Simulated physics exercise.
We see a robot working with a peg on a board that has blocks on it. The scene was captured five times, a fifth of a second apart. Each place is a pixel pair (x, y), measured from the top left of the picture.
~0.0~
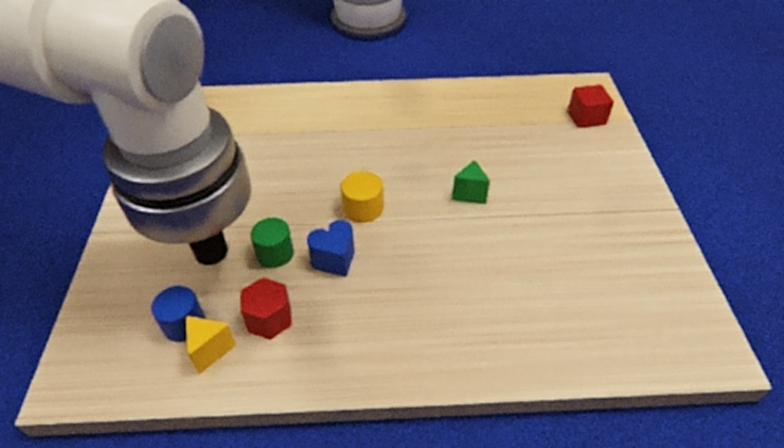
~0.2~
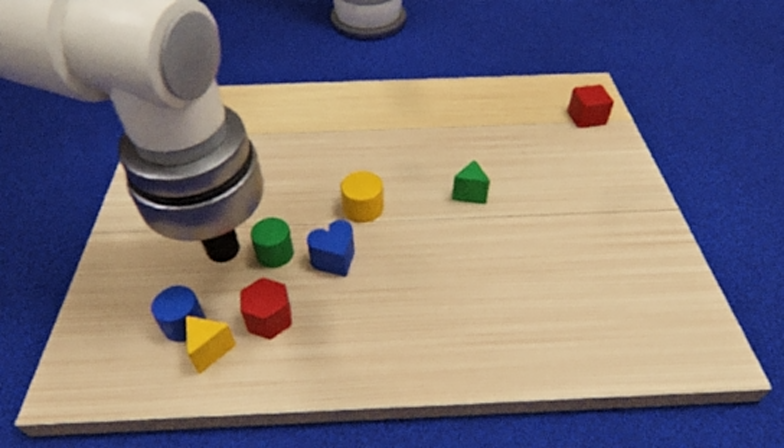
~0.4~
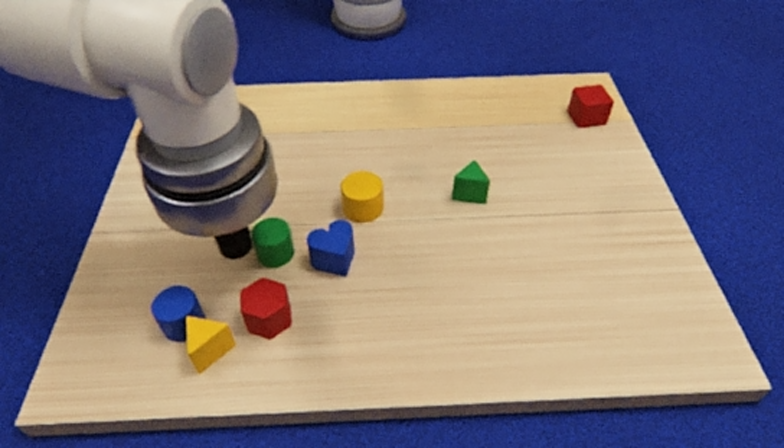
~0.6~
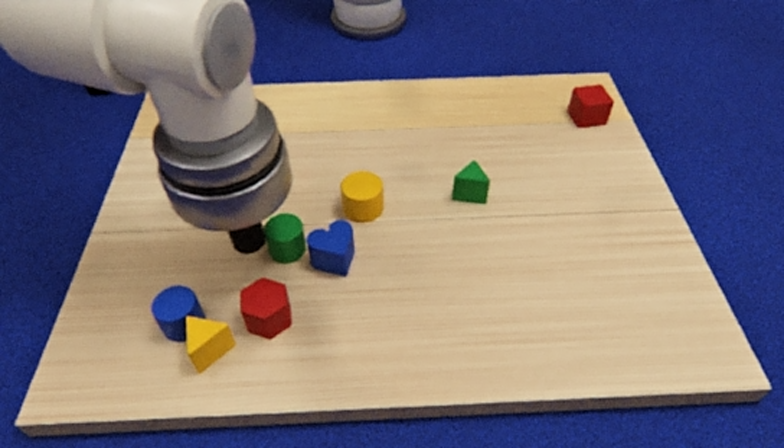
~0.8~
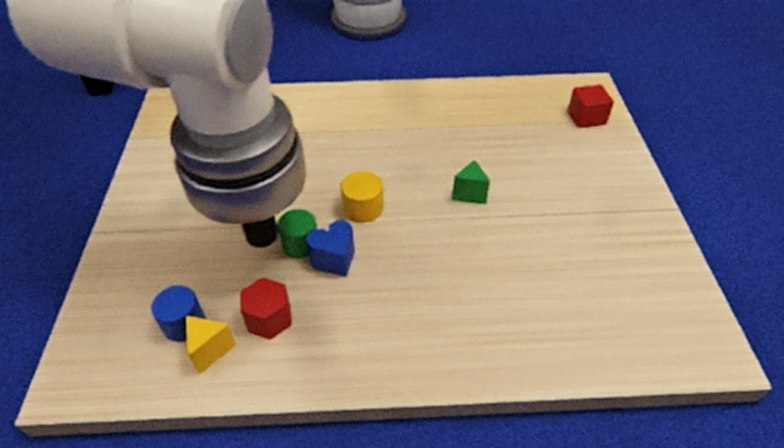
A robot arm moves right and pushes the green round block toward the blue heart-shaped block.
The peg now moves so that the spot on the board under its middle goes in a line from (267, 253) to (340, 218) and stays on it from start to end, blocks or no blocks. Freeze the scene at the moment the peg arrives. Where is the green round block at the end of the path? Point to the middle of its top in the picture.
The centre of its top will be at (368, 205).
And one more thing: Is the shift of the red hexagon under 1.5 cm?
I'd say yes.
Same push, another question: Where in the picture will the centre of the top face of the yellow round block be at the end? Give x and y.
The middle of its upper face should be somewhere near (384, 179).
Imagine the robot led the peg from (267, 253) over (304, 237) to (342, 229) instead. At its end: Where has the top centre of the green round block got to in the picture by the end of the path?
I'd guess (374, 206).
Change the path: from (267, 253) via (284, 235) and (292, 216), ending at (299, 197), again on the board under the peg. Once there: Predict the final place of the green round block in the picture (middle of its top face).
The answer is (316, 208).
The first path, step by step. Halfway along, peg (302, 217); green round block (336, 209); blue heart-shaped block (336, 237).
At the end, peg (338, 201); red hexagon unmoved; green round block (368, 205); blue heart-shaped block (337, 237), turned 10° clockwise; yellow round block (384, 179).
